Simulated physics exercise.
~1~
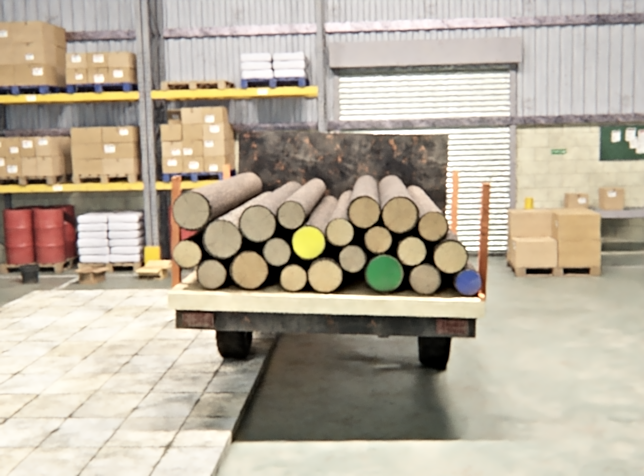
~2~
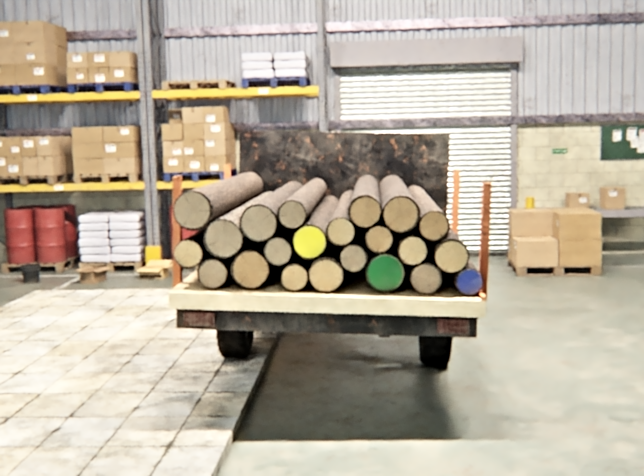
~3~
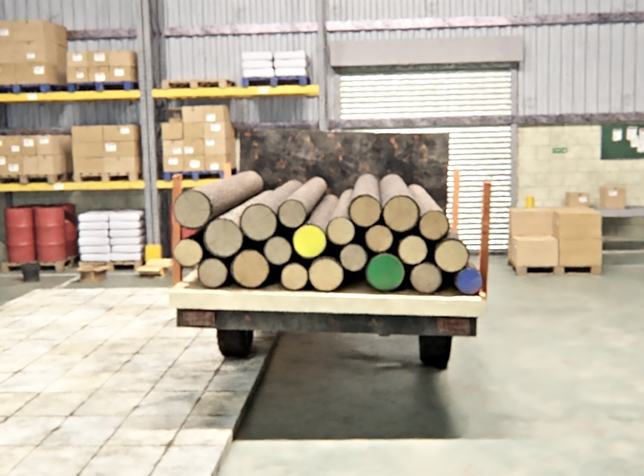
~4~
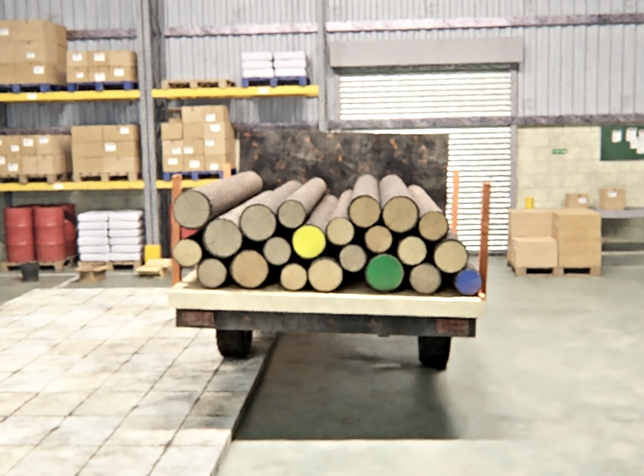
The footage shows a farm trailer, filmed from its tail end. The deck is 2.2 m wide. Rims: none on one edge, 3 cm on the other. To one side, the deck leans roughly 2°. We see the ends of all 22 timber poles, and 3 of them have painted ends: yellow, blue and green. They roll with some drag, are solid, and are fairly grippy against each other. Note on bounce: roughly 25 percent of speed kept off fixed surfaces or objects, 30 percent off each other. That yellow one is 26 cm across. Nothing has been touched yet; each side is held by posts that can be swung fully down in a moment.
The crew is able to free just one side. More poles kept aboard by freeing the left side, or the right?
Right.
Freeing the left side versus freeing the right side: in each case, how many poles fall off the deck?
5 for the left, 0 for the right.
If it is the left, after 1.4 s, yellow is up on others, 95 cm from the left edge; blue is on the deck, 10 cm from the right edge; green is on the deck, 70 cm from the right edge; 2 gone from the deck.
If it is the left, in the end, yellow is up on others, 90 cm from the left edge; blue is on the deck, 10 cm from the right edge; green is on the deck, 70 cm from the right edge; 5 gone from the deck.
If it is the right, after 0.6 s, yellow is up on others, 100 cm from the left edge; blue is on the deck, 10 cm from the right edge; green is on the deck, 70 cm from the right edge; 0 gone from the deck.
If it is the right, in the end, yellow is up on others, 100 cm from the left edge; blue is on the deck, 10 cm from the right edge; green is on the deck, 70 cm from the right edge; 0 gone from the deck.
